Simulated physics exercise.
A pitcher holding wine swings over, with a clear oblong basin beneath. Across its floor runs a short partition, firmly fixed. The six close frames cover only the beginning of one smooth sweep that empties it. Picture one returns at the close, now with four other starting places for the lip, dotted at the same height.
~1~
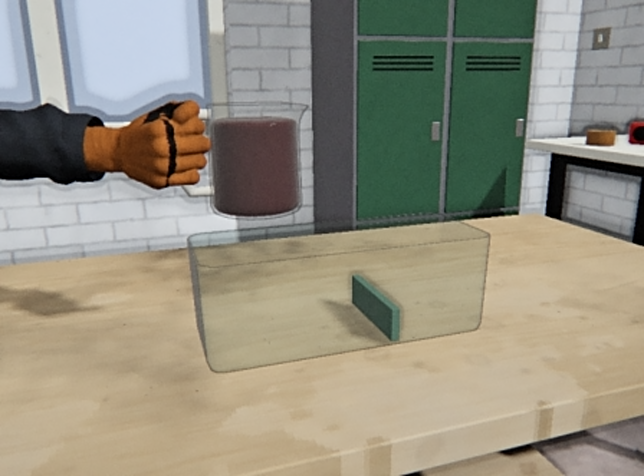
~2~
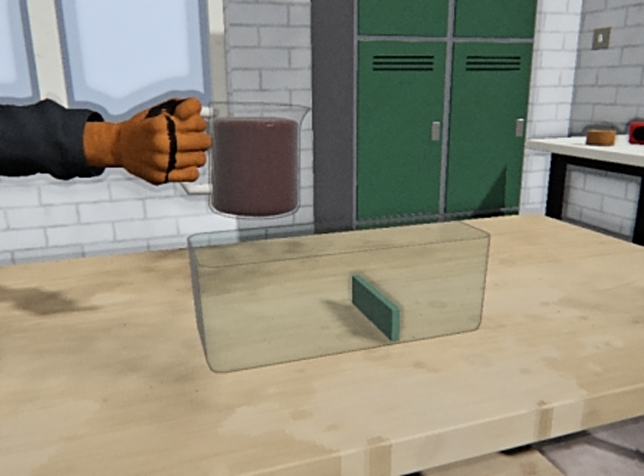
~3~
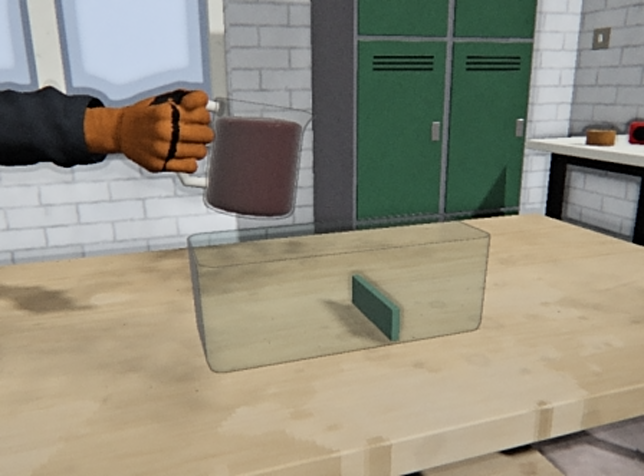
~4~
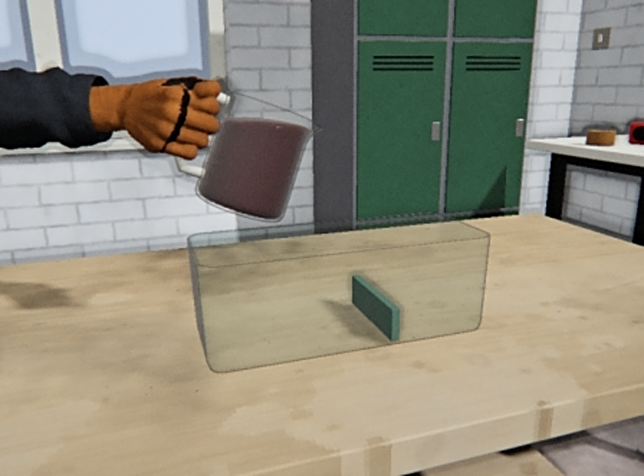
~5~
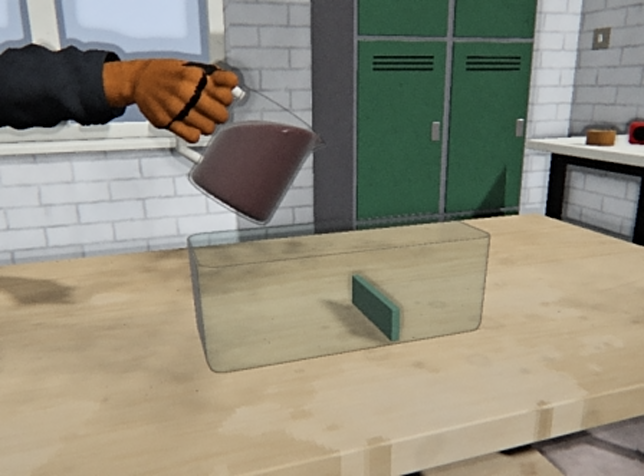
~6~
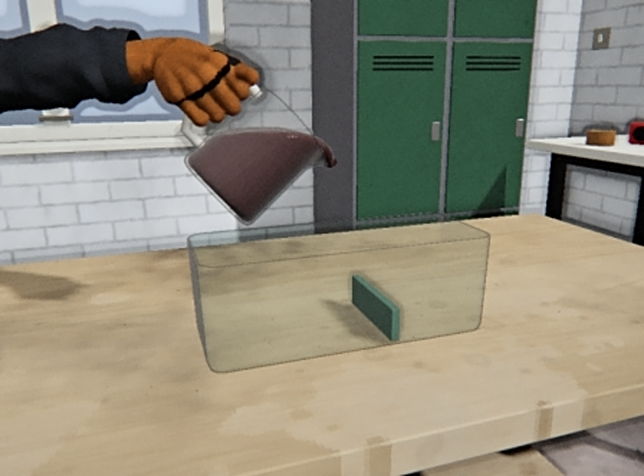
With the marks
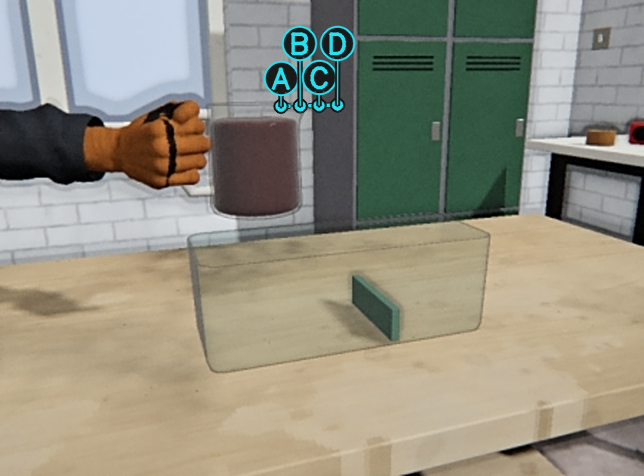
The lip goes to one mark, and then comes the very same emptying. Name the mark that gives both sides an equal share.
Go for C.
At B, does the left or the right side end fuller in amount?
The left one.
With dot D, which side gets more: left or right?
The right one.
In cyan, A at (281, 106); B at (300, 105); C at (319, 105); D at (337, 105).
With A, about 92 % ends left of the wall and 5 % right of it; 3 % is lost outside.
With B, about 89 % ends left of the wall and 9 % right of it.
With C, about 53 % ends left of the wall and 46 % right of it.
With D, about 19 % ends left of the wall and 80 % right of it.
